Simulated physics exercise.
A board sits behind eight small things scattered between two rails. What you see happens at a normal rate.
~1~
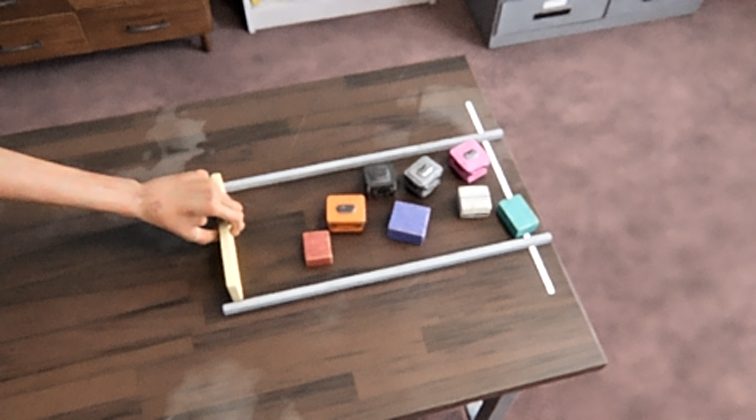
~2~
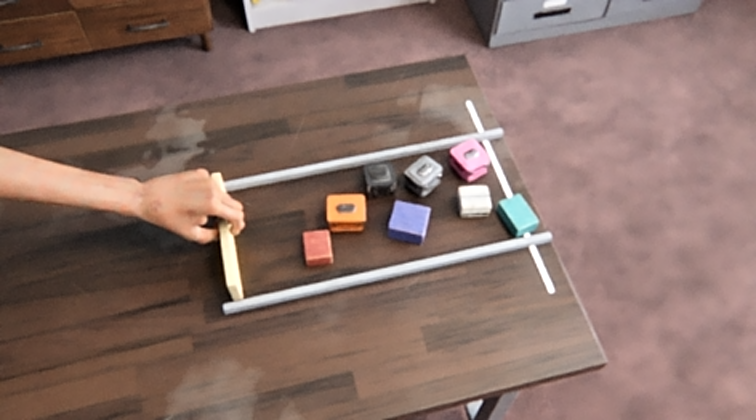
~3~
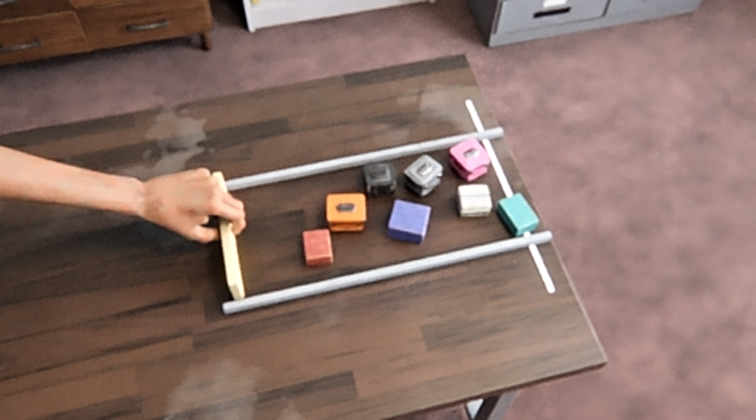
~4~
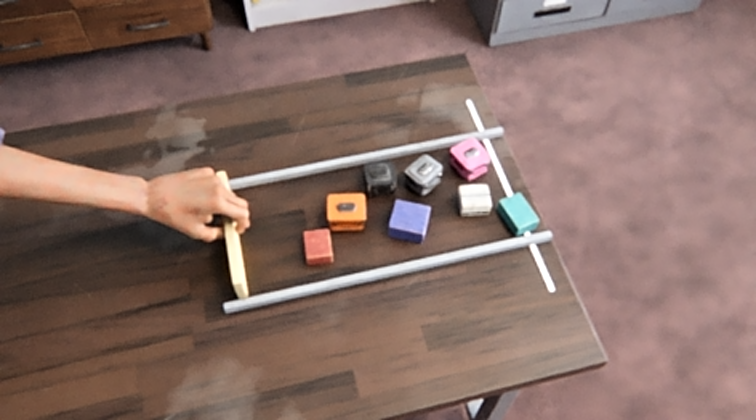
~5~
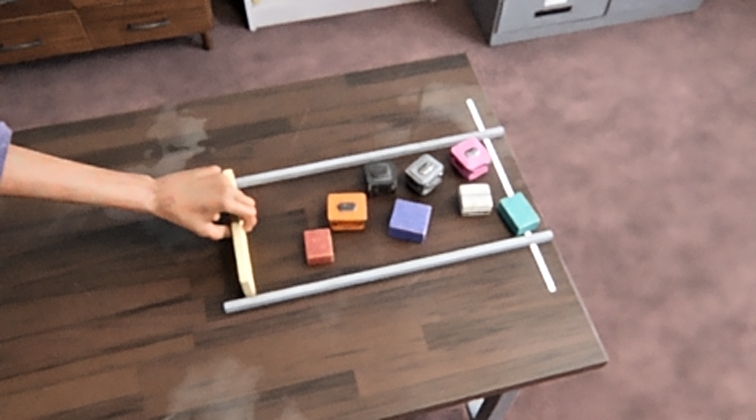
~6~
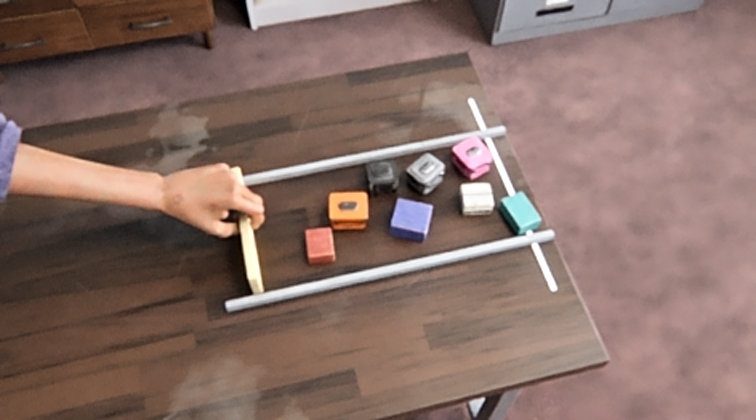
A hand pushes a pale wooden board slowly to the right between two grey rails on a dark wooden table, seen from above at an angle in a carpeted room. Ahead of it lie red, orange, blue, black, grey, white, pink and turquoise objects, with a white strip at the right. The board slides a short way without touching them, while they and the view stay almost still.
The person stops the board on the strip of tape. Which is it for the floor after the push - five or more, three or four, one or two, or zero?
I expect five or more drops over the end.
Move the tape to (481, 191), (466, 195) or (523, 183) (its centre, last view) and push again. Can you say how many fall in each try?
In order: 3, 2 and 8.
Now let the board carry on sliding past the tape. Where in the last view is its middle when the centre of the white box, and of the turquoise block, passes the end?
The white box gives roughly (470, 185), the turquoise block roughly (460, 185).
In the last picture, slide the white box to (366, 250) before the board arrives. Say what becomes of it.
Starting there, it drops down in the end.
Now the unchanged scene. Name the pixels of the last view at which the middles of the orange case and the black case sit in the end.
The orange case comes to rest close to (524, 173), while the black case rests close to (512, 151).
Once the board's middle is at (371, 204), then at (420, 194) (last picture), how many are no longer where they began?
Well, it's 3 at the first one and 8 at the second.
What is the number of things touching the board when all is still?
Contact count: 3.
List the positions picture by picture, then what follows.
Turquoise block (517, 216); pink case (469, 161); white box (474, 202); board (226, 237); tape (506, 189), in the first frame.
Pink case (469, 161); board (227, 236), in the second frame.
White box (474, 201); grey case (423, 176), in the third frame.
Turquoise block (518, 214); blue block (409, 222), in the fourth frame.
Pink case (470, 159); black case (381, 178), in the fifth frame.
Turquoise block (520, 213); pink case (472, 158); white box (476, 199); board (246, 230); tape (508, 186), in the sixth frame.
Soon after, none off yet; turquoise block at rest near (520, 213); pink case at rest near (472, 158); white box at rest near (476, 199).
Then, none off yet; turquoise block moving near (524, 213); pink case at rest near (472, 158); white box moved a little near (489, 195).
Further on, none off yet; turquoise block tipped a little near (553, 211); pink case tipped well over near (525, 142); white box moved well along near (530, 174).
At rest, the number that fall off is five or more; fallen, blue block, grey case, white box, pink case and turquoise block.
